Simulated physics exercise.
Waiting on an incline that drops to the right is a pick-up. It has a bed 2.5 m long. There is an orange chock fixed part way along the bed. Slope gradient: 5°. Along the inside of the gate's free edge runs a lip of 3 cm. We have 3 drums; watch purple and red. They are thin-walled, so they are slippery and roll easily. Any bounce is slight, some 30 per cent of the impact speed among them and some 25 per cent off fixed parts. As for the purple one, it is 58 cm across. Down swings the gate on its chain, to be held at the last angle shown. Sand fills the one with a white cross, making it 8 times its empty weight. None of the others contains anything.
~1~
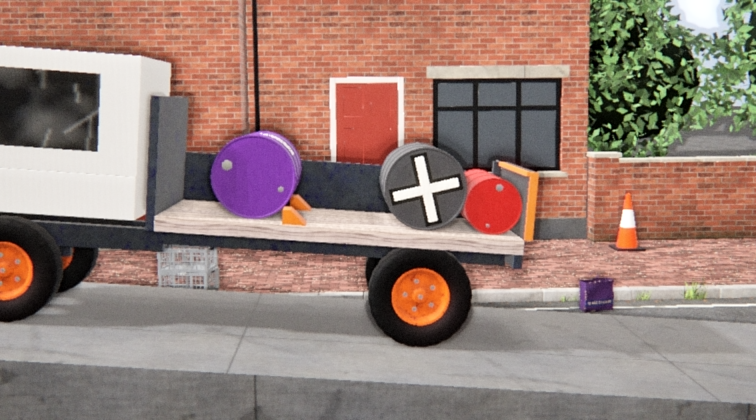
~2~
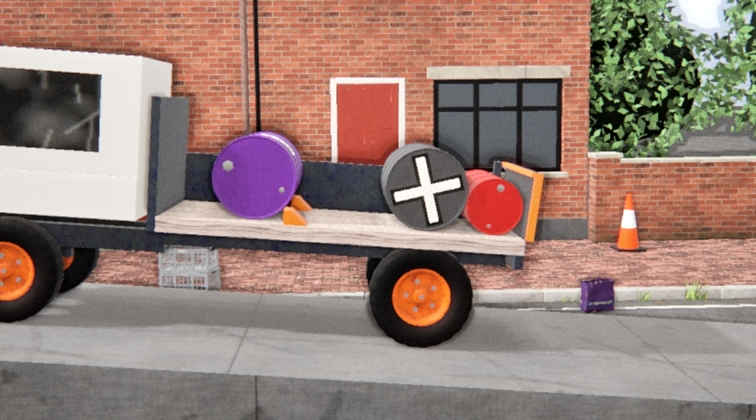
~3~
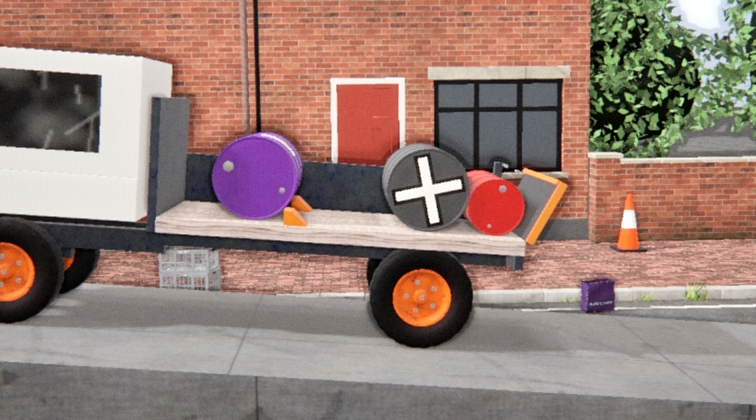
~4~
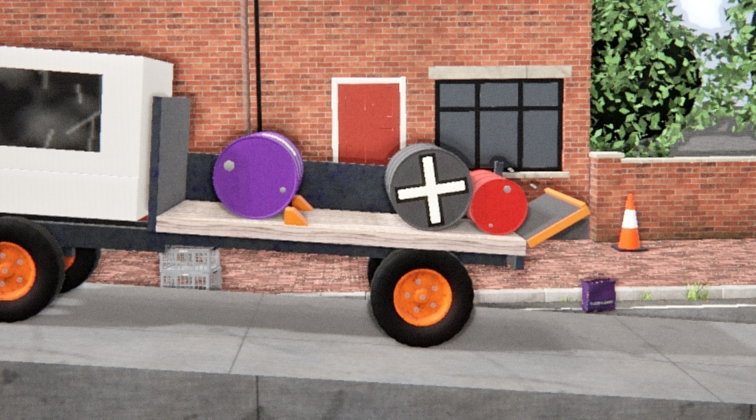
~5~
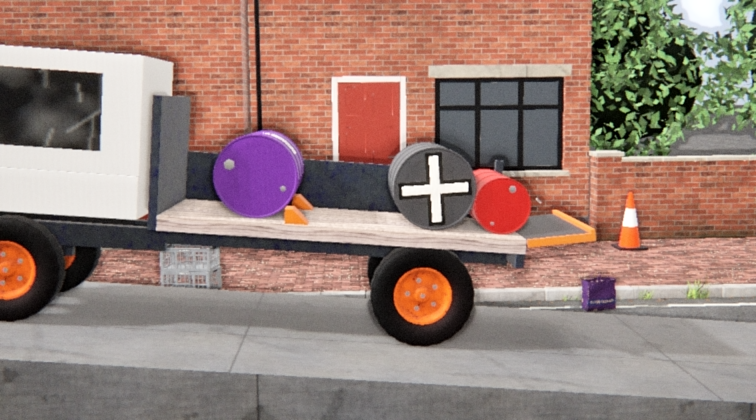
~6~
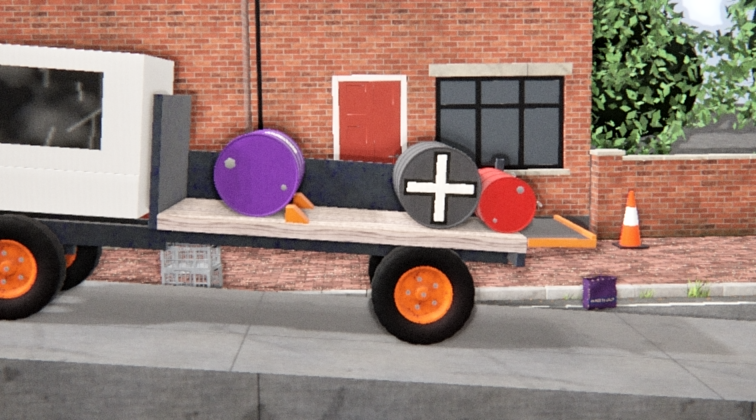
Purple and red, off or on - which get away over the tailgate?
Purple will be kept back, red will fall out.
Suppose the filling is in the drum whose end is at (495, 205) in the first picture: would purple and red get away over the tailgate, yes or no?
Purple: Negative; red: Negative, in that case.
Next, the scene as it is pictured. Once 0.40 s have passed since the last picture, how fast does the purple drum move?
It's going at around 0.0 m/s.
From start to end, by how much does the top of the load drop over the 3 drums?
About 0 cm.
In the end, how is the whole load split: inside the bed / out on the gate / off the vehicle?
1, 0 and 2.
Then, 0.40 s after the last picture, purple is on the bed, 185 cm short of the hinge; red is on the gate, 5 cm past the hinge, rolling right; 0 gone off the back.
Then, 0.90 s after the last picture, red is on the gate, 25 cm past the hinge, rolling right; no change for purple; 0 gone off the back.
Then, 1.40 s after the last picture, red is dropping off the gate; no change for purple; 1 gone off the back.
At rest (5.50 s after the last picture), purple is on the bed, 185 cm short of the hinge; red is out on the ground; 2 gone off the back.
